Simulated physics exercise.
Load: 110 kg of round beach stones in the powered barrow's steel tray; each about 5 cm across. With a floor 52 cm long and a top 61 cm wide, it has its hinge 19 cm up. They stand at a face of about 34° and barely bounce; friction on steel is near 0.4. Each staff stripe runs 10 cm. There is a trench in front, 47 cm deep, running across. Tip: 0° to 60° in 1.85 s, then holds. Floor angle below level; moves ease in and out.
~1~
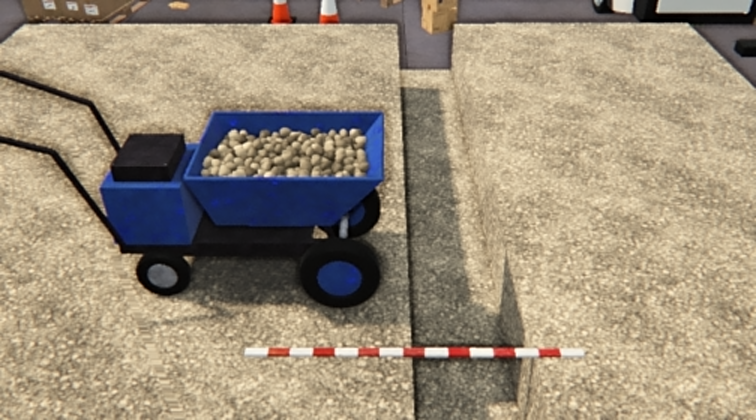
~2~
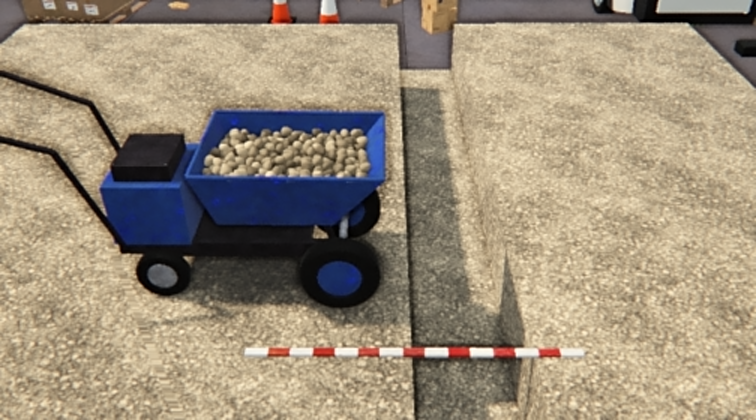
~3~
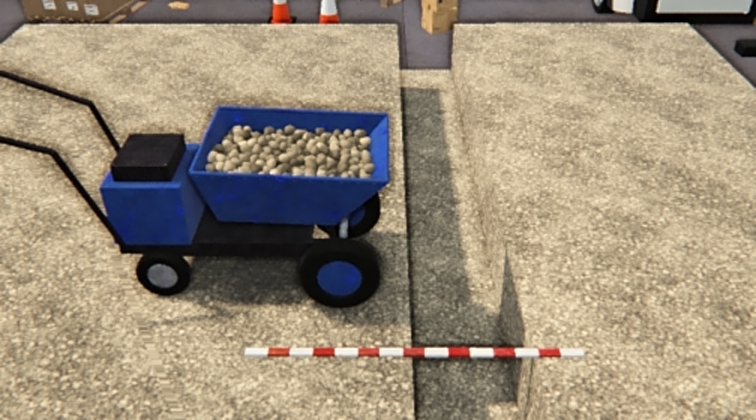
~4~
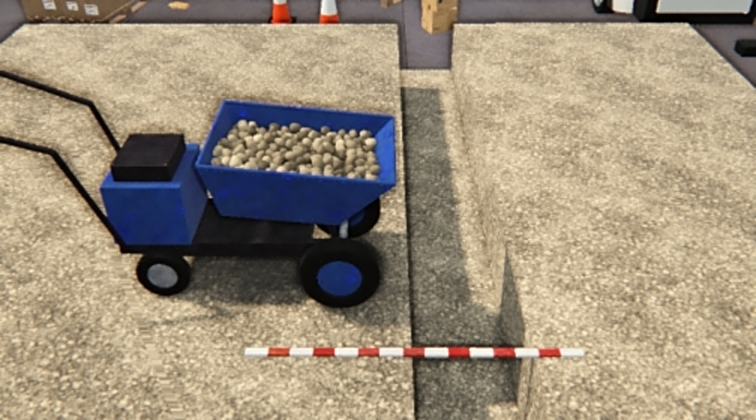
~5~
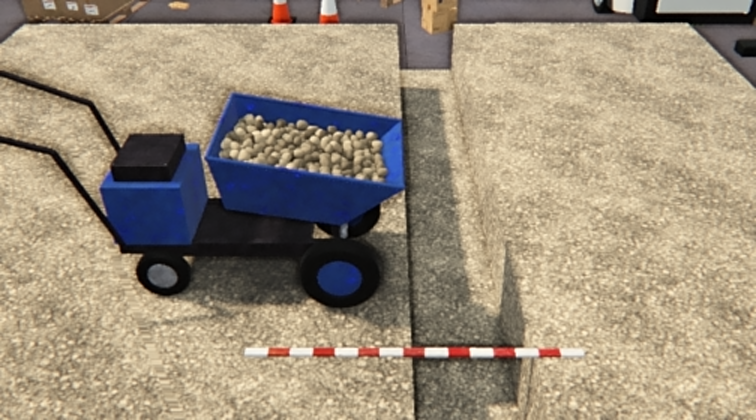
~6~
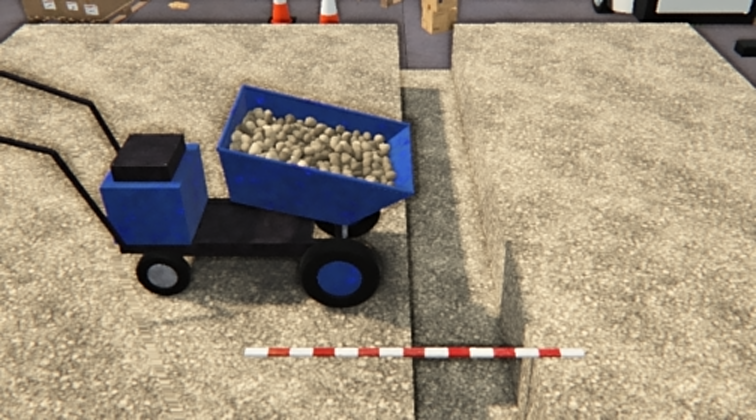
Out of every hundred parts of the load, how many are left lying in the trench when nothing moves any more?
Around 89 in every hundred.
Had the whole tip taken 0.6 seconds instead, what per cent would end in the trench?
Near 65 per cent.
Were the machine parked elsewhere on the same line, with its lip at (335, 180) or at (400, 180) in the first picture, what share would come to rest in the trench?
Close to 95 percent in the first case, 75 percent in the second.
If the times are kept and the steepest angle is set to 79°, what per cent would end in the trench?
In that case near 90 per cent.
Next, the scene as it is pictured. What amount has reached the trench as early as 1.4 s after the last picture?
By that moment, roughly 35 per cent of the load.
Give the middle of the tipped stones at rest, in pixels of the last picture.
(475, 325).
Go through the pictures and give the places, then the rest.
In the first picture, the tray is at 0°, its lip at (383, 180); the top of the load is at (283, 147).
In the second picture, the tray is at 1°, its lip at (384, 180); the top of the load is at (270, 146).
In the third picture, the tray is at 3°, its lip at (389, 182); the top of the load is at (255, 144).
In the fourth picture, the tray is at 6°, its lip at (396, 184); the top of the load is at (252, 138).
In the fifth picture, the tray is at 10°, its lip at (404, 188); the top of the load is at (255, 133).
In the sixth picture, the tray is at 15°, its lip at (414, 193); the top of the load is at (265, 127).
Then, 0.8 s after the last picture the floor is at 51°, 100 % in the tray; the foremost stones are at (460, 214).
Then, 1.4 s after the last picture the floor is at 60°, 60 % in the tray, 36 % in the trench, 4 % past the trench; the foremost stones are at (546, 268).
Then, 1.7 s after the last picture the floor is at 60°, 38 % in the tray, 54 % in the trench, 8 % past the trench; the foremost stones are at (601, 267).
Then, 3.7 s after the last picture the floor is at 60°, 3 % in the tray, 89 % in the trench, 8 % past the trench; the foremost stones are at (626, 270).
